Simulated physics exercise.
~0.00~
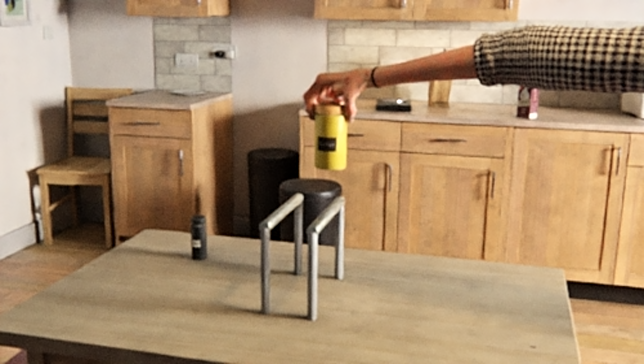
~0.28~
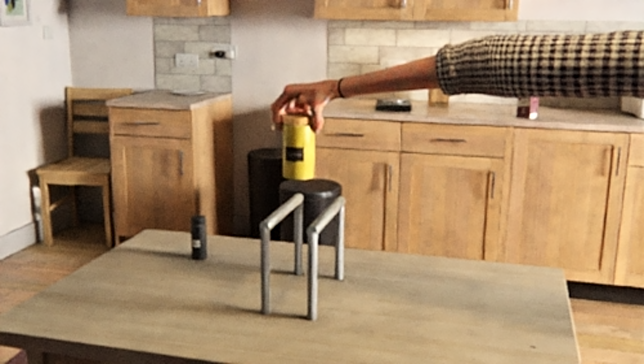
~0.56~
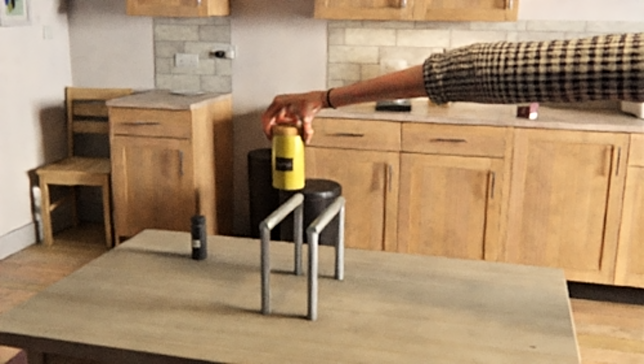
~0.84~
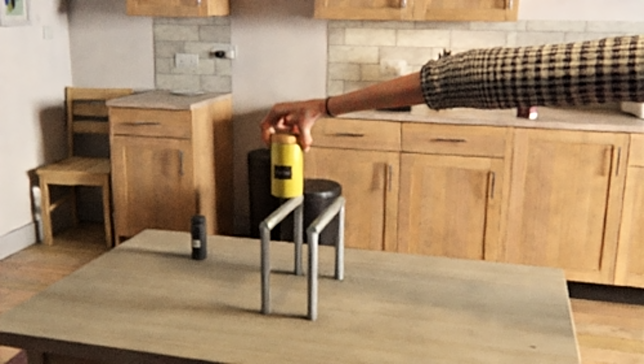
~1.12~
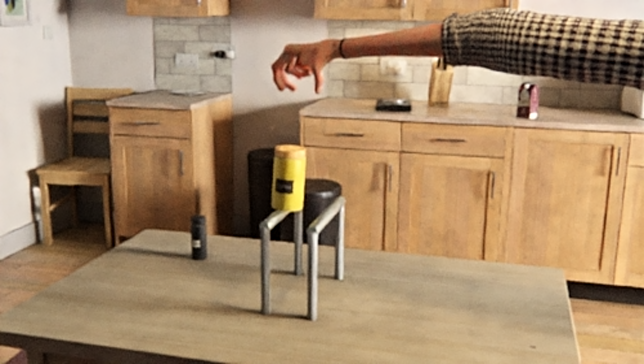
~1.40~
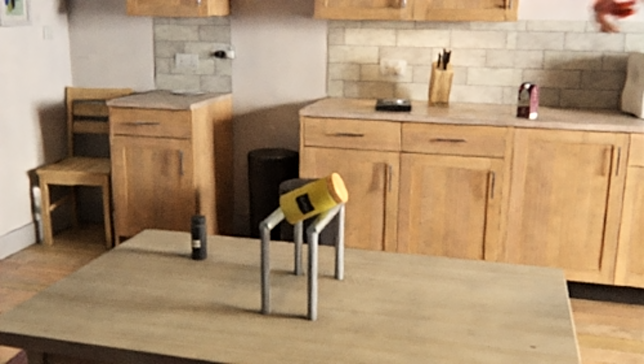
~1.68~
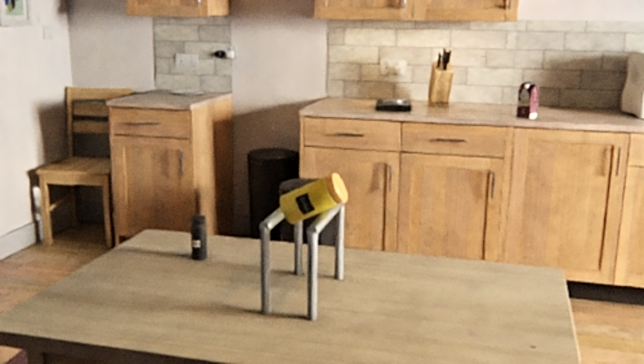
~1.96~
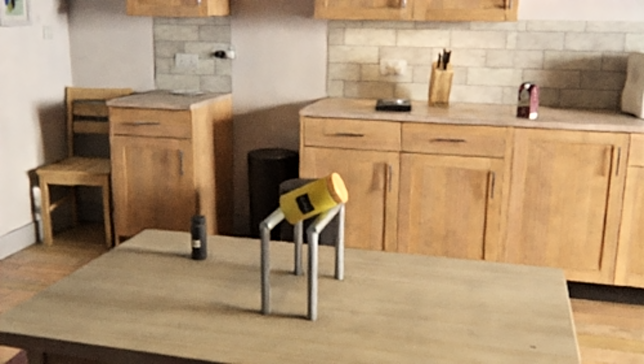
A hand in a checked sleeve reaches in from the right, holding a yellow jar with a dark label above a grey metal stand on a wooden table, seen from slightly above in a kitchen with wooden cabinets. A small black shaker stands to the left of the stand. The hand moves the jar left and lowers it upright onto the stand, then lets go and draws back. The jar tips over to the right and lodges at a slant across the stand's bars, caught instead of falling through. It stays there, while the shaker remains upright and untouched.
